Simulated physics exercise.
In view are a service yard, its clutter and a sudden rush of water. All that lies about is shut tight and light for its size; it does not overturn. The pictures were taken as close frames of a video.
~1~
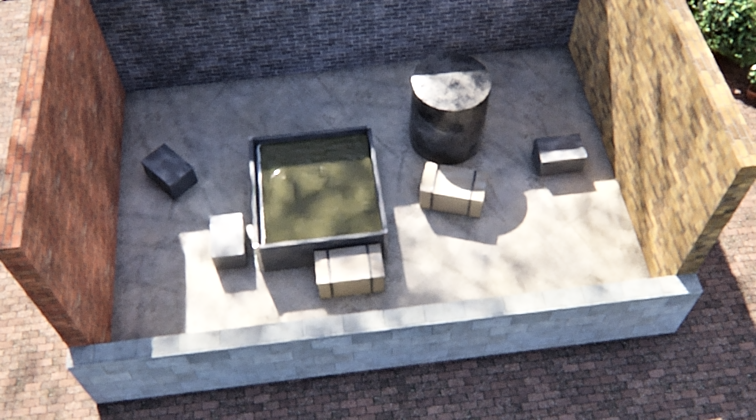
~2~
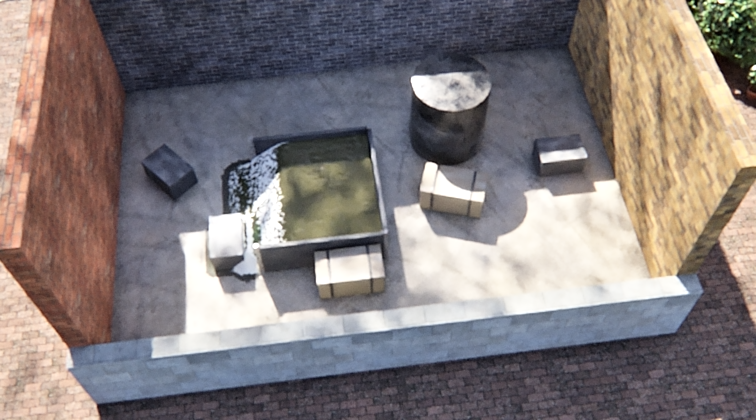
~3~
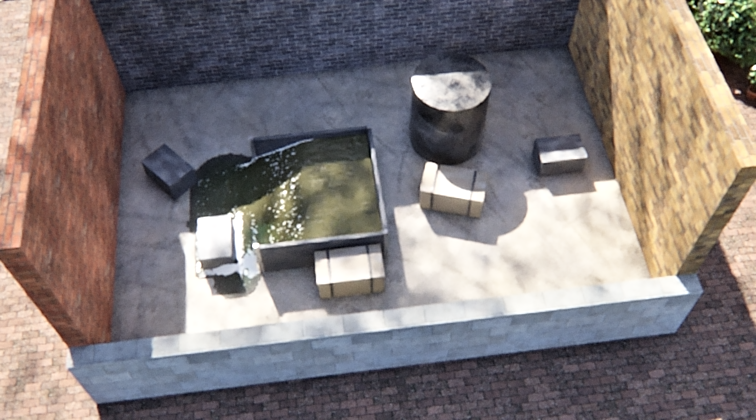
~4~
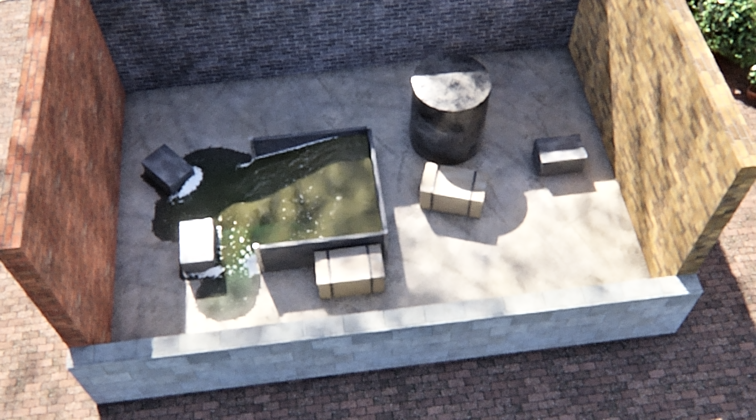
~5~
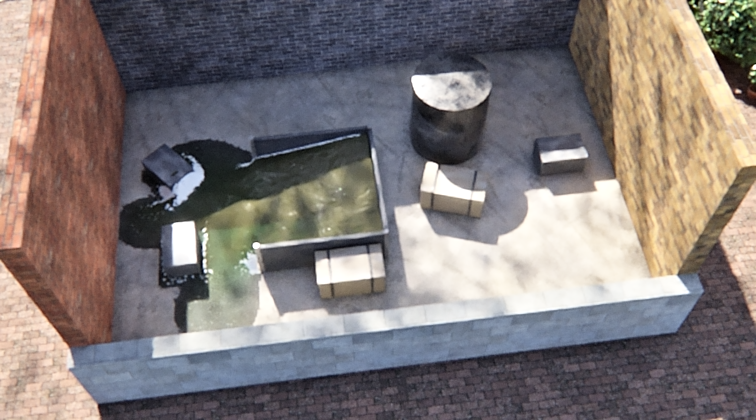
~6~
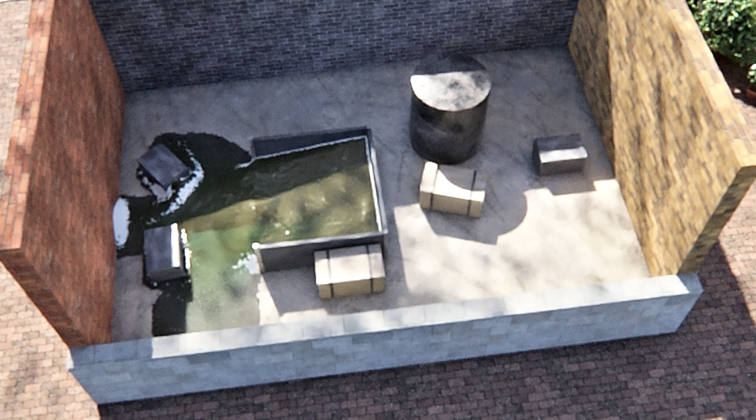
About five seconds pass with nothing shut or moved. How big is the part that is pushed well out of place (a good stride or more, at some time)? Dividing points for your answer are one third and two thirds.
Answer: A share between one and two thirds.
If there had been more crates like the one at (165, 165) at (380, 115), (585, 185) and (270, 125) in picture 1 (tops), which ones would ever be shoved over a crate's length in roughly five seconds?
Here's how it goes: Never gets far, never gets far, and lastly never gets far.
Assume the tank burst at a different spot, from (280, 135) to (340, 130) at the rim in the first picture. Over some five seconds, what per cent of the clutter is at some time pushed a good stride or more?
Estimate: Some 0 per cent.
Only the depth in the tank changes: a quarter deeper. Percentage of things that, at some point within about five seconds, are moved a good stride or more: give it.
Close to 60 in a hundred, give or take.
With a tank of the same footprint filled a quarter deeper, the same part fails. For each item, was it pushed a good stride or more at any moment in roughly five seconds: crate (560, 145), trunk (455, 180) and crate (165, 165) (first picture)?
Going through them in turn, I'd say never got there, then never got there, then got there.
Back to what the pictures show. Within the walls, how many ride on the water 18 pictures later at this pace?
My count is 1.
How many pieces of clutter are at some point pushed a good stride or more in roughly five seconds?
I count 3.
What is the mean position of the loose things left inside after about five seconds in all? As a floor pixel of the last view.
I'd put it at roughly (405, 208).
A moment on, 1 of 5 are well off their spots; 0 afloat.
Next, 2 of 5 are well off their spots; 2 afloat.
Later, 2 of 5 are well off their spots; 1 afloat.
In the end, 3 of 5 are well off their spots, and 3 have been at some point; 0 afloat.
